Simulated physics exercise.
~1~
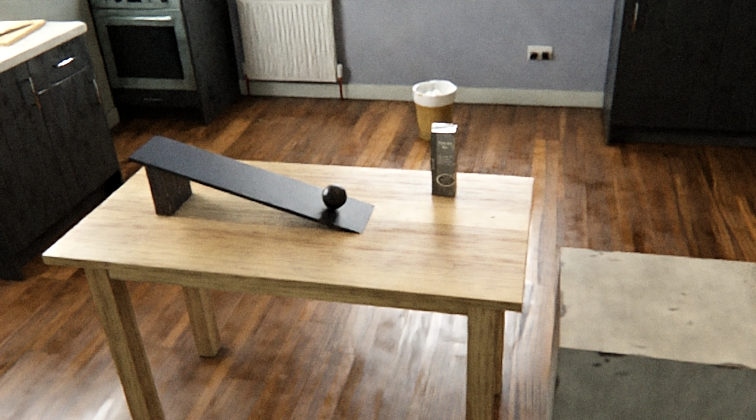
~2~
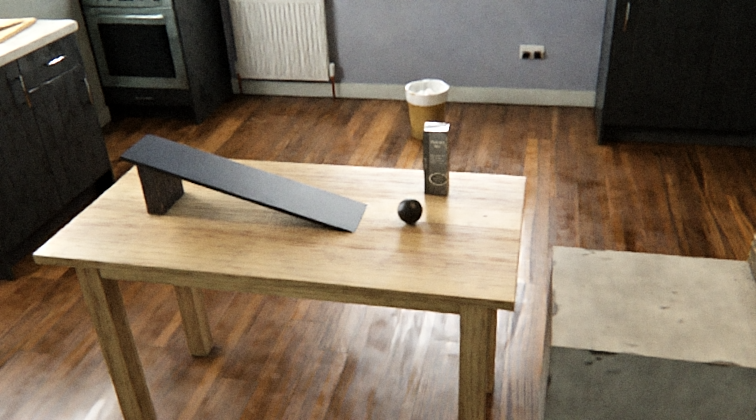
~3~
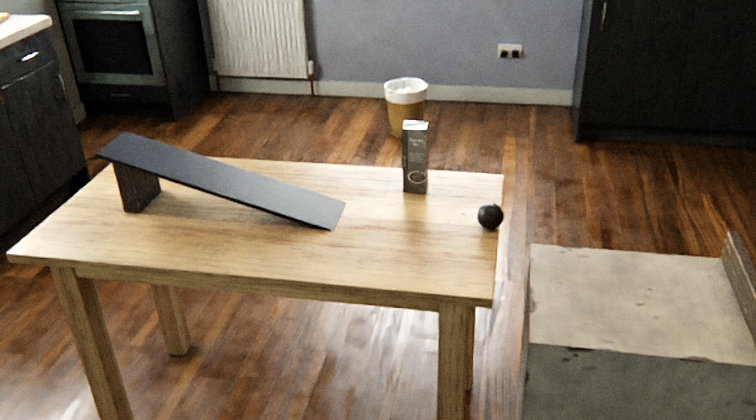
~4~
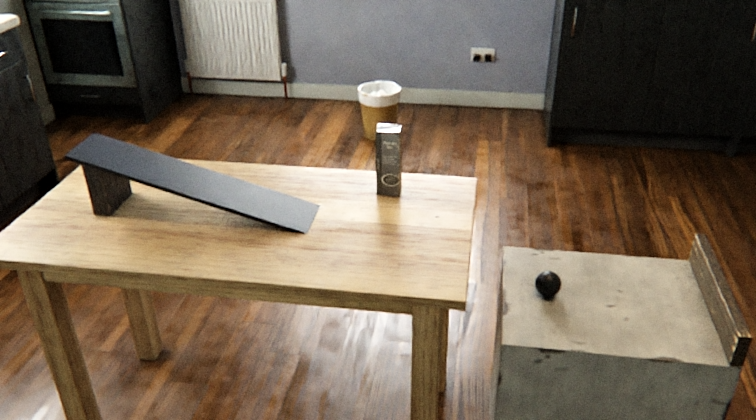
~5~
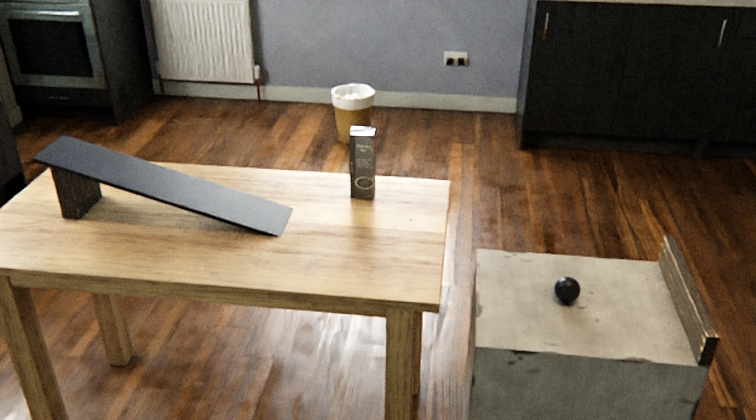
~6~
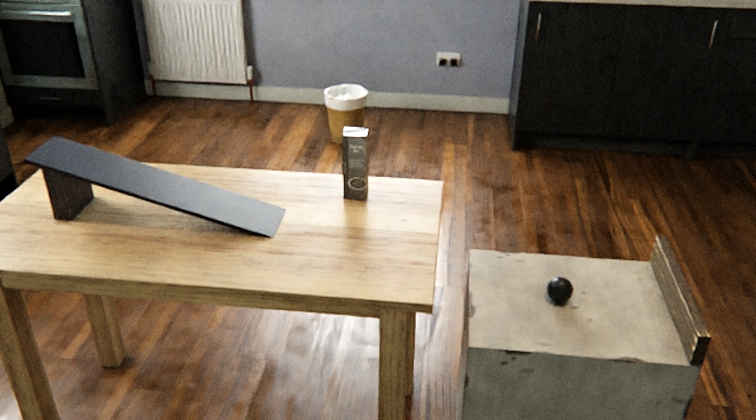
Black ball rolling down a ramp and along a wooden table, crossing the gap and settling on a lower cabinet top.
